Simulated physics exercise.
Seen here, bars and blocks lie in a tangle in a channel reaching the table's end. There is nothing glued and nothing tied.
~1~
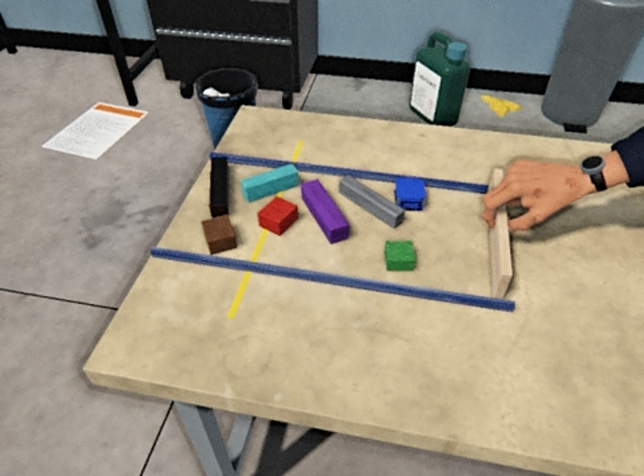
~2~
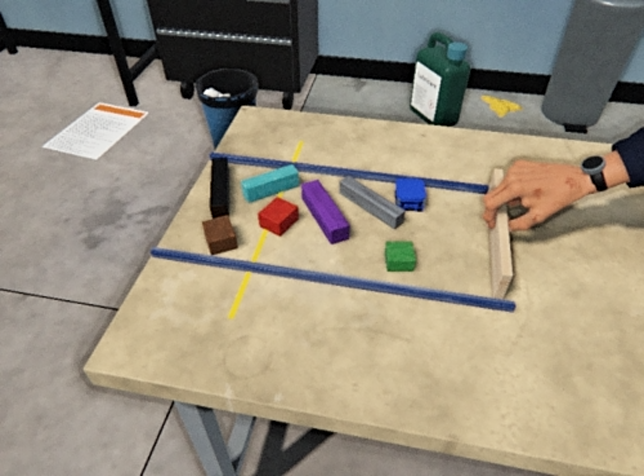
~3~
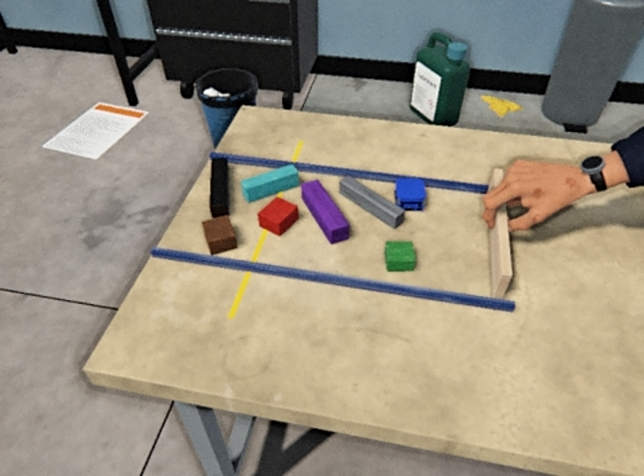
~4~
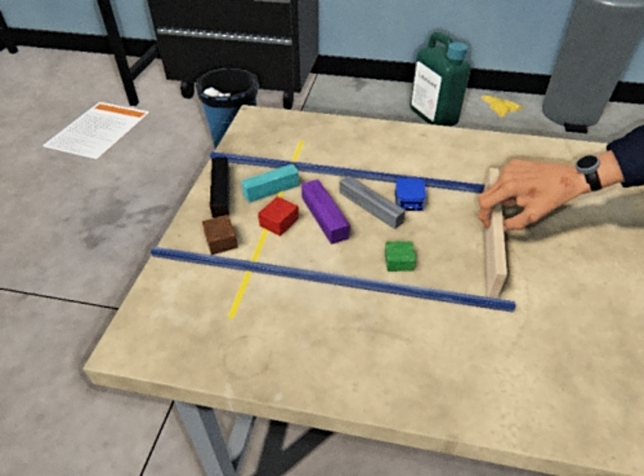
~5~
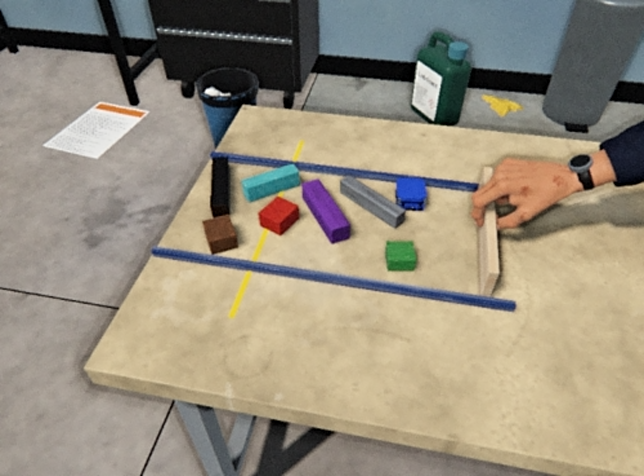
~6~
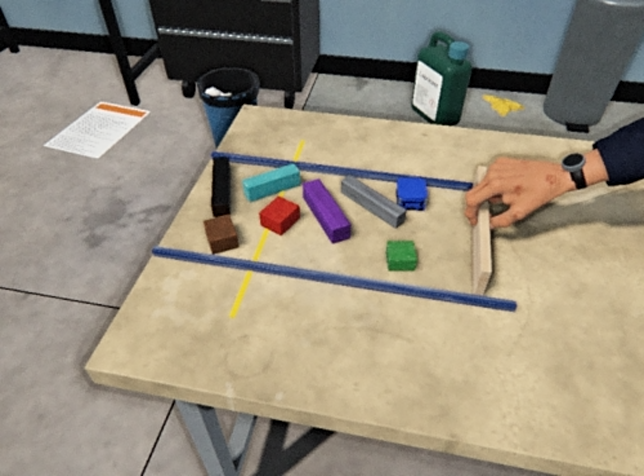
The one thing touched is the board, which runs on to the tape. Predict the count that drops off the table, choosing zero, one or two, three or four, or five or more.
Band: Nil.
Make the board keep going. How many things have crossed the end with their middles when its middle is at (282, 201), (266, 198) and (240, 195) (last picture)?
Over the end: 0, 0, 2.
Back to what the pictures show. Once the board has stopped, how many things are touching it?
4 in contact.
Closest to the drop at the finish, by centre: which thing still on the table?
Foremost is the black stick.
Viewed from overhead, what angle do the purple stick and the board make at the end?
Roughly 35 degrees.
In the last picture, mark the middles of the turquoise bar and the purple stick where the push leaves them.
Around (218, 183), then around (245, 203).
Soon after, none off yet; black stick at rest near (221, 186); brown block at rest near (221, 234); turquoise bar at rest near (272, 183).
Then, none off yet; black stick moved a little near (210, 187); brown block at rest near (219, 235); turquoise bar moved a little near (243, 186).
At rest, the number that fall off is zero.
